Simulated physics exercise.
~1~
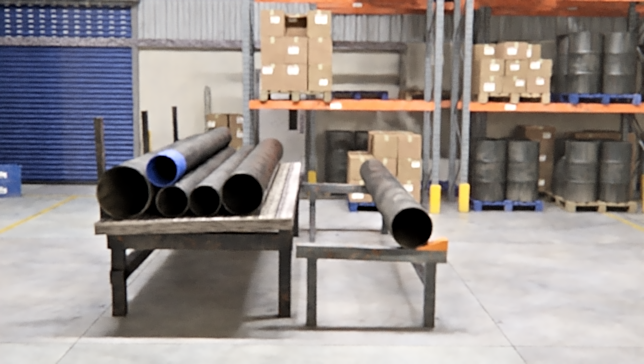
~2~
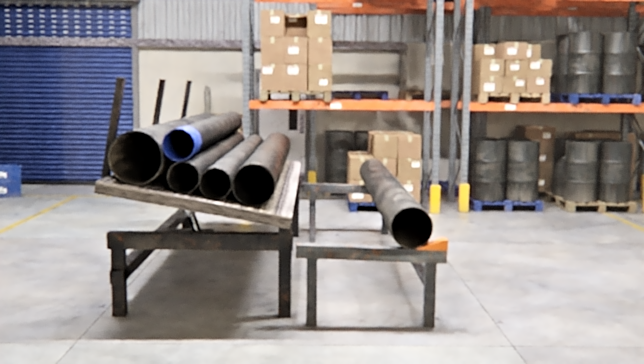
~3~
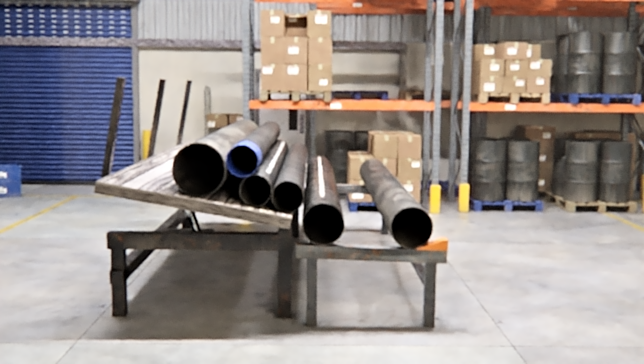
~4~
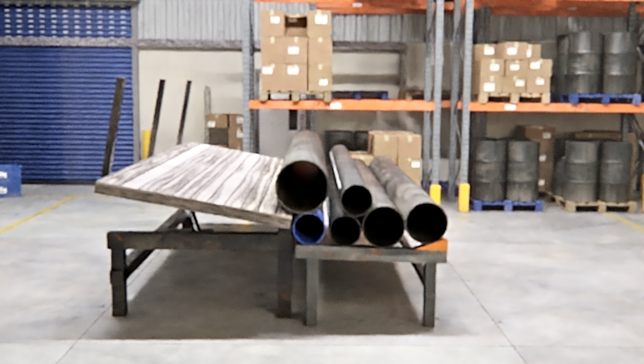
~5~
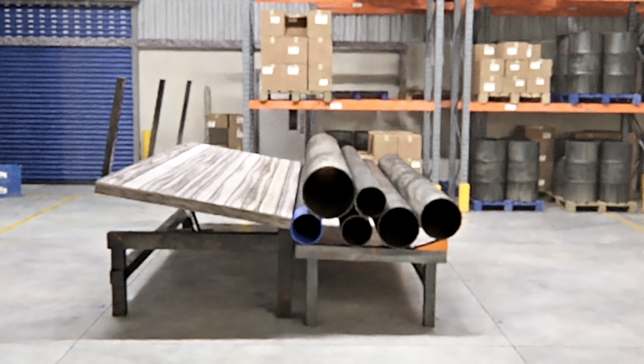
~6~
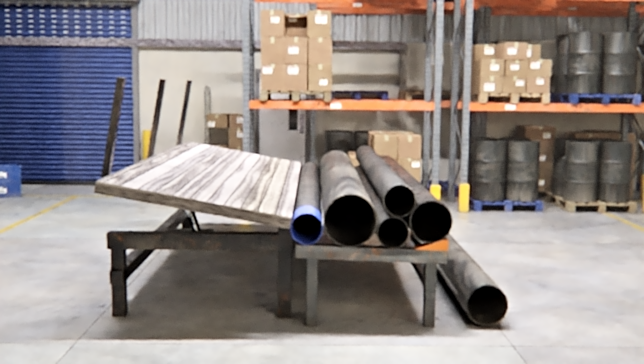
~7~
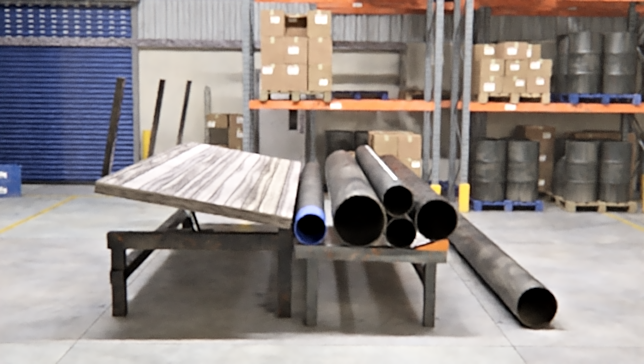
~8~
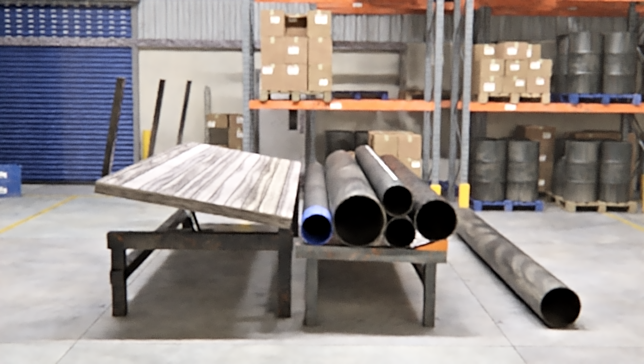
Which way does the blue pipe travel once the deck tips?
It moves to the right, off the tilted deck and onto the lower rack.
